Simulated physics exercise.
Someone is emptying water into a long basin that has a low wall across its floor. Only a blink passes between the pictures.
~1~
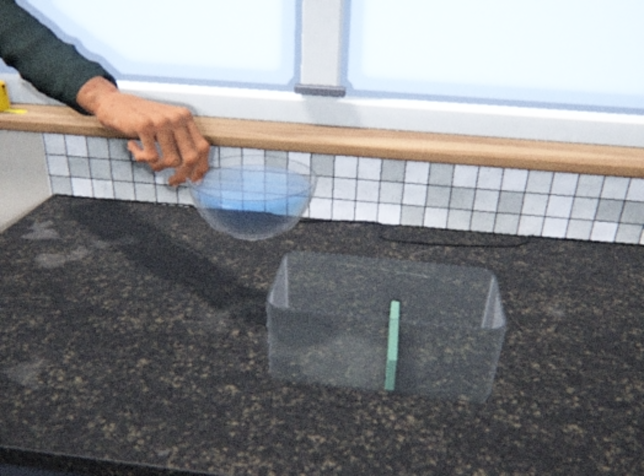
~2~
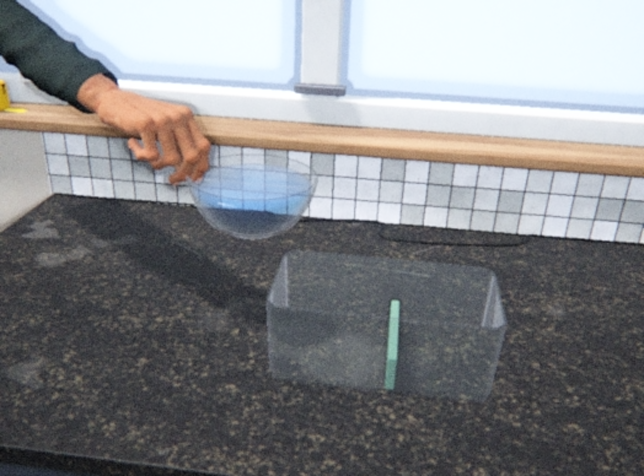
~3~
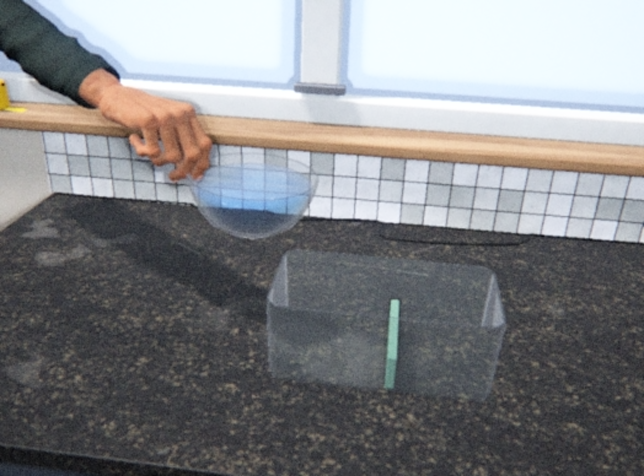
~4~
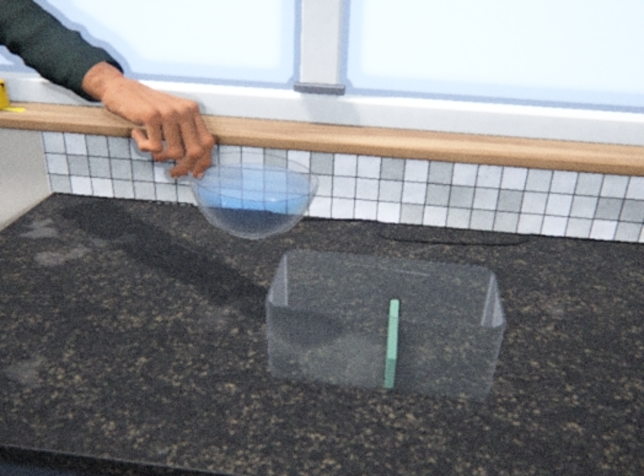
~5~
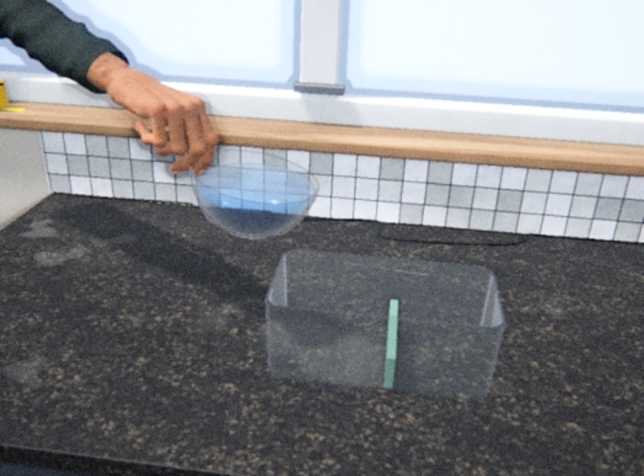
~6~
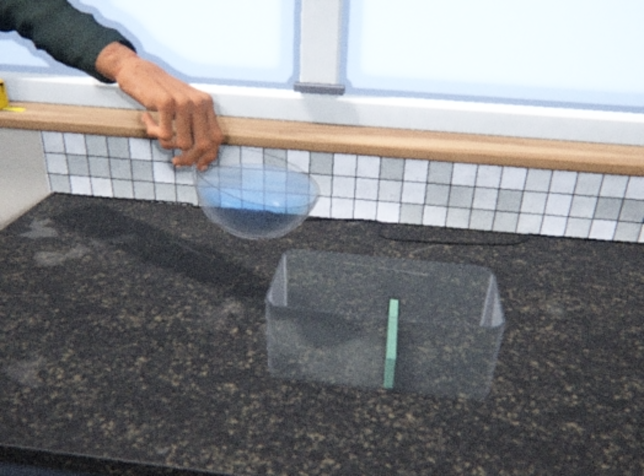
A hand in a dark green sleeve holds a clear, rounded bowl of blue water at the left, above a speckled dark countertop seen from slightly above, with white and grey tiles, a wooden ledge and bright windows behind. Below and right sits an empty, clear rectangular basin with a pale green strip inside. The hand rises slightly, gradually tilting the bowl rightward, while the camera stays still.
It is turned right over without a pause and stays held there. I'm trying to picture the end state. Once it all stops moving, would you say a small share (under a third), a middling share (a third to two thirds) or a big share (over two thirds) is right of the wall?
A small share, under a third.
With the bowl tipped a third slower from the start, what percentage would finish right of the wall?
Some 0 per cent.
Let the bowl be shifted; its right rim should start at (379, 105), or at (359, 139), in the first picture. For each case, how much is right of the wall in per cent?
Around 80 percent first, around 60 percent second.
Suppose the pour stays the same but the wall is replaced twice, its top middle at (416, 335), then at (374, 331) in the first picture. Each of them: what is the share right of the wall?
Try 1: About 5 percent; try 2: About 20 percent.
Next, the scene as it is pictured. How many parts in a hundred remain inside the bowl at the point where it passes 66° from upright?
40 in a hundred.
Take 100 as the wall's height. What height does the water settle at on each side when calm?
I'd say about 70 for the left and about 0 for the right.
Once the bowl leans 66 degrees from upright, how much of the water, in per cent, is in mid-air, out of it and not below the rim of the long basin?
Share out of both vessels: Approx. 30 %.
A moment on, the bowl is tipped part way and 38 per cent is still to pour, 30 is left of the wall and 0 right of it.
Next, the bowl is tipped on its side and 2 per cent is still to pour, 92 is left of the wall and 2 right of it.
Then the bowl is tipped on its side and 0 per cent is still to pour, 95 is left of the wall and 5 right of it.
Later the bowl is tipped on its side and 0 per cent is still to pour, 95 is left of the wall and 5 right of it.
In the end 95 per cent lies left of the wall, 5 right of it and 0 outside.
